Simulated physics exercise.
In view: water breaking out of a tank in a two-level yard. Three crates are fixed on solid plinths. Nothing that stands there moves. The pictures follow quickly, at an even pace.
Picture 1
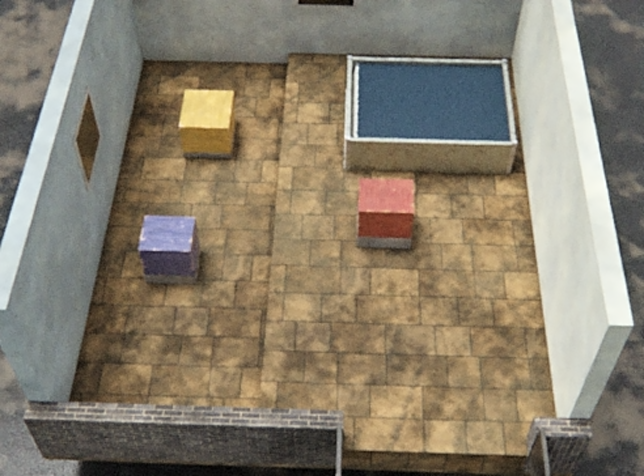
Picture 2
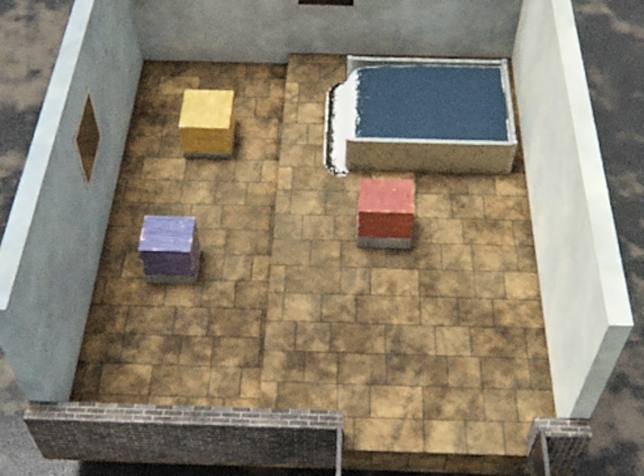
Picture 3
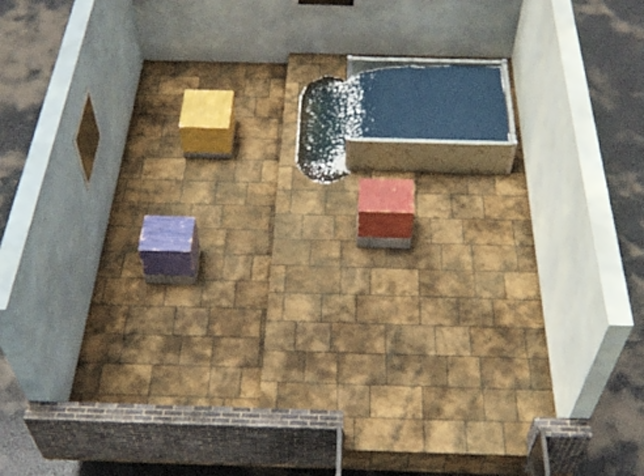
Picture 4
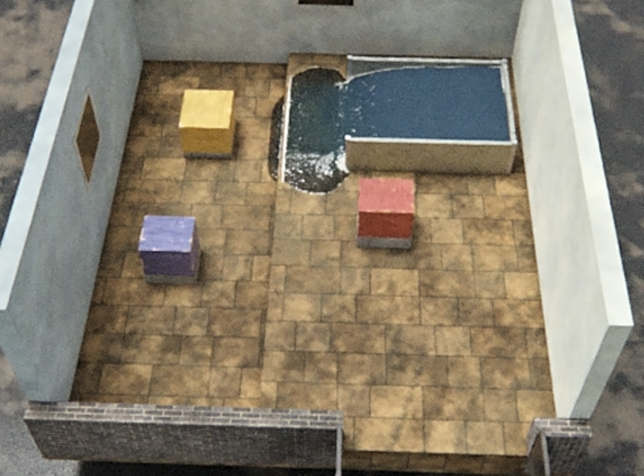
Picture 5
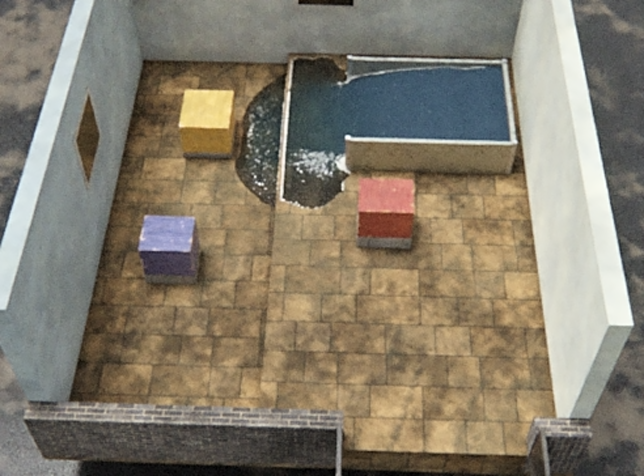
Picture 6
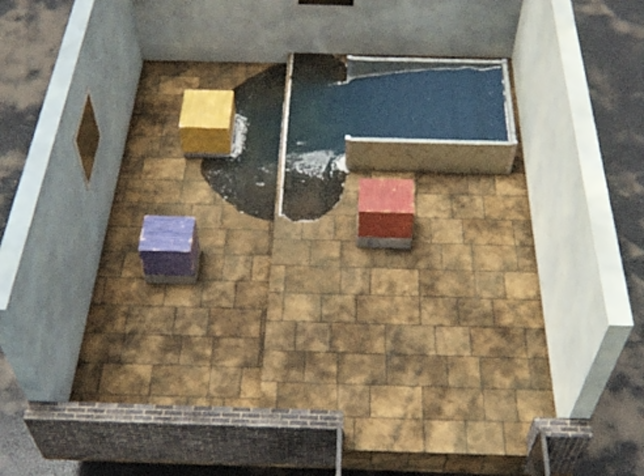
Water bursts from the left end of a tank in a walled, tiled yard, foaming white onto the floor beside it. It spreads left in a dark, rounded pool, crosses the line between the two floor levels, and widens until it reaches the yellow block and nears the red one.
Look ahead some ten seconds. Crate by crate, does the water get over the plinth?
One by one: The yellow crate gets wet; the blue crate gets wet; the red crate stays dry.
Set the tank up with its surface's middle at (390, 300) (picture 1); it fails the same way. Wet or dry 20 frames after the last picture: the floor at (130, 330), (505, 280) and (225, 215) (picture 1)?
In that order: Awash, no water, covered.
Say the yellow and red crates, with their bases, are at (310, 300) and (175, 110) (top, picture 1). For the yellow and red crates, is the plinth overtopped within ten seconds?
My reading: The yellow crate remains dry; the red crate is topped.
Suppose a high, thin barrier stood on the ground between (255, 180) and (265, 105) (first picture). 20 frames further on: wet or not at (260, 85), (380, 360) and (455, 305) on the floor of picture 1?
One after the other: Flooded, dry, not flooded.
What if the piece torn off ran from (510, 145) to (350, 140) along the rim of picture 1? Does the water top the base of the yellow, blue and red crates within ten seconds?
My reading: Yellow keeps dry, blue is safe, red is wetted.
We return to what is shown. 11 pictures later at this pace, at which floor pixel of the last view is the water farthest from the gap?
Roughly at (88, 319).
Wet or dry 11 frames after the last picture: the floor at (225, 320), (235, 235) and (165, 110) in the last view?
In that order: Not flooded, awash, wet.
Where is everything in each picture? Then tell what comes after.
The first frame shows still water in the water tank at (428, 103).
In the second frame, the front is at (346, 85), out from the gap at (350, 119).
In the third frame, water pours out at (350, 120) and has run to (315, 175).
In the fourth frame, the front is at (282, 174), out from the gap at (350, 121).
In the fifth frame, water pours out at (350, 121) and has run to (244, 175).
In the sixth frame, the front is at (208, 171), out from the gap at (350, 121).
A moment on, water covers 30 % of the floor; the yellow crate water round its plinth, the blue crate water round its plinth, the red crate not reached.
Next, water covers 35 % of the floor; the yellow crate water round its plinth, the blue crate water round its plinth, the red crate not reached.
Then, water covers 50 % of the floor; the yellow crate water round its plinth, the blue crate water round its plinth, the red crate not reached.
Later, water covers 50 % of the floor; the yellow crate water round its plinth, the blue crate water round its plinth, the red crate not reached.
In the end, water covers 50 % of the floor; the yellow crate was topped, the blue crate was topped, the red crate stayed above the water.
